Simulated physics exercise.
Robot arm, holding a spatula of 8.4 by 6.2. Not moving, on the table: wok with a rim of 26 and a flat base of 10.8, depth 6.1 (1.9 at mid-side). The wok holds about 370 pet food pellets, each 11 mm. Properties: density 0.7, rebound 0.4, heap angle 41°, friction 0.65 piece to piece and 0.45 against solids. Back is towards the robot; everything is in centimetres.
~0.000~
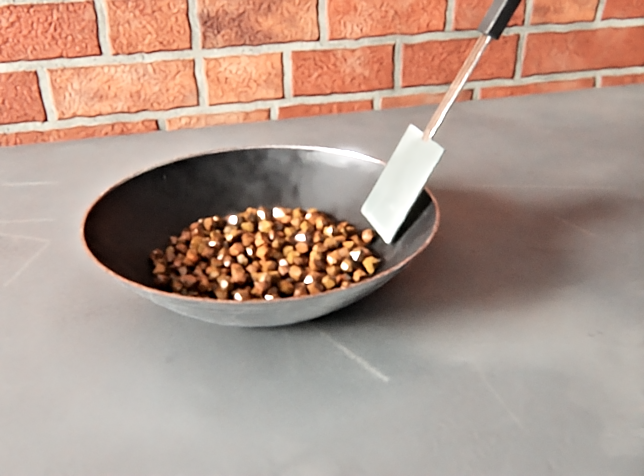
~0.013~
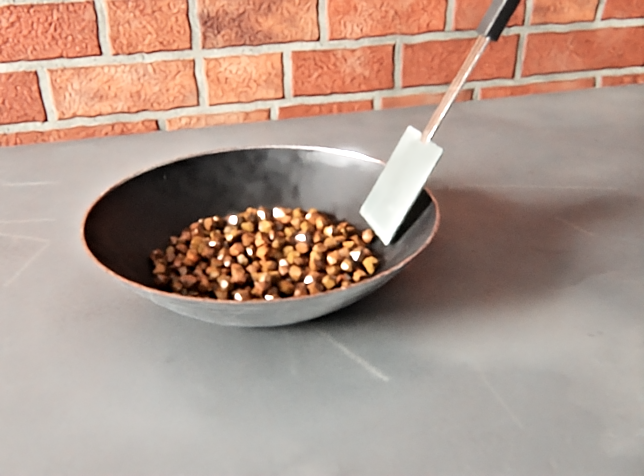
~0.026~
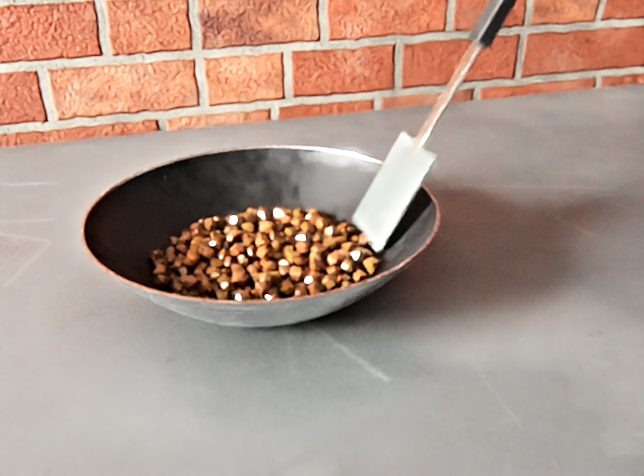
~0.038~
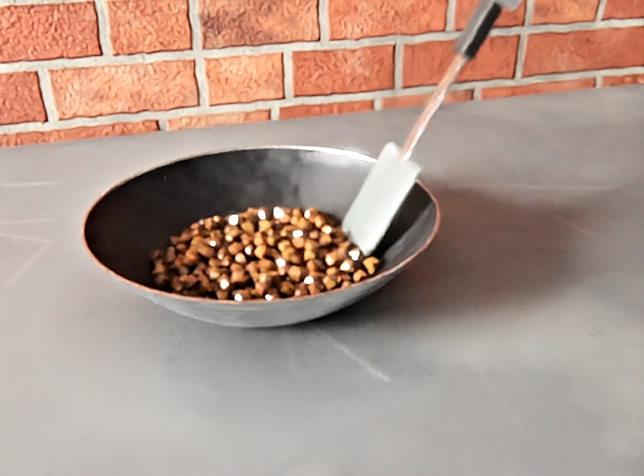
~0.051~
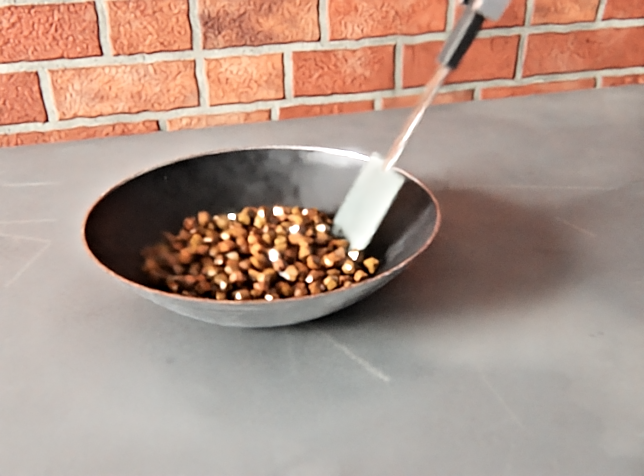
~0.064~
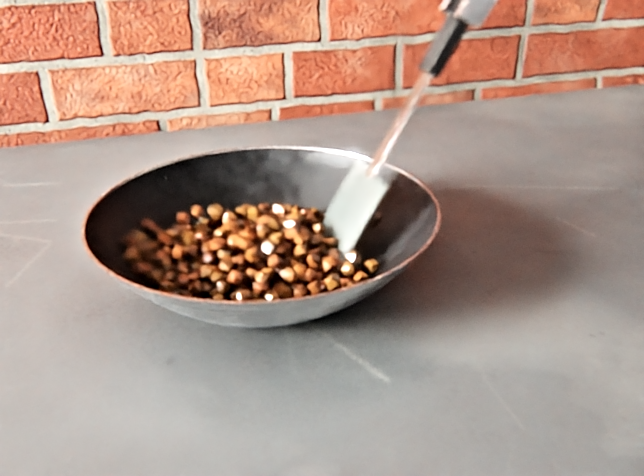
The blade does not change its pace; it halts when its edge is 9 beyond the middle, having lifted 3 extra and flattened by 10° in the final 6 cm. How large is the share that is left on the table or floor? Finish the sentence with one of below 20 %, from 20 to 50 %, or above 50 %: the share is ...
The share is from 20 to 50 %.
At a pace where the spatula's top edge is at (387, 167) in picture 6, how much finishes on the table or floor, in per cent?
Some 30 percent.
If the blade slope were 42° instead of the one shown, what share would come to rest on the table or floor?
30 %.
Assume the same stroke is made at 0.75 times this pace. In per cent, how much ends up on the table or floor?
That comes to some 35 per cent, roughly.
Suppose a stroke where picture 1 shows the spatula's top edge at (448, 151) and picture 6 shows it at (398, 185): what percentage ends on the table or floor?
Roughly 30 %.
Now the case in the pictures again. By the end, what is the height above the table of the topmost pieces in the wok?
Height at the end: Around 5.0 cm.
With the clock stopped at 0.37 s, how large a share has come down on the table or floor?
15 %.
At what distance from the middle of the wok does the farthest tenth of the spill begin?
Around 45 centimetres.
After 0.11 s, sloping 60°, highest piece 9 above the table; 370 in the wok, 3 on the blade or in flight.
After 0.15 s, sloping 57°, highest piece 12 above the table; 362 in the wok, 11 on the blade or in flight.
After 0.37 s, sloping 50°, highest piece 19 above the table; 242 in the wok, 48 on the table or floor, 83 on the blade or in flight.
After 1.42 s, sloping 50°, highest piece 5 above the table; 242 in the wok, 131 on the table or floor.
In the end, 242 in the wok, 131 on the table or floor. That is 35 % on the table or floor.
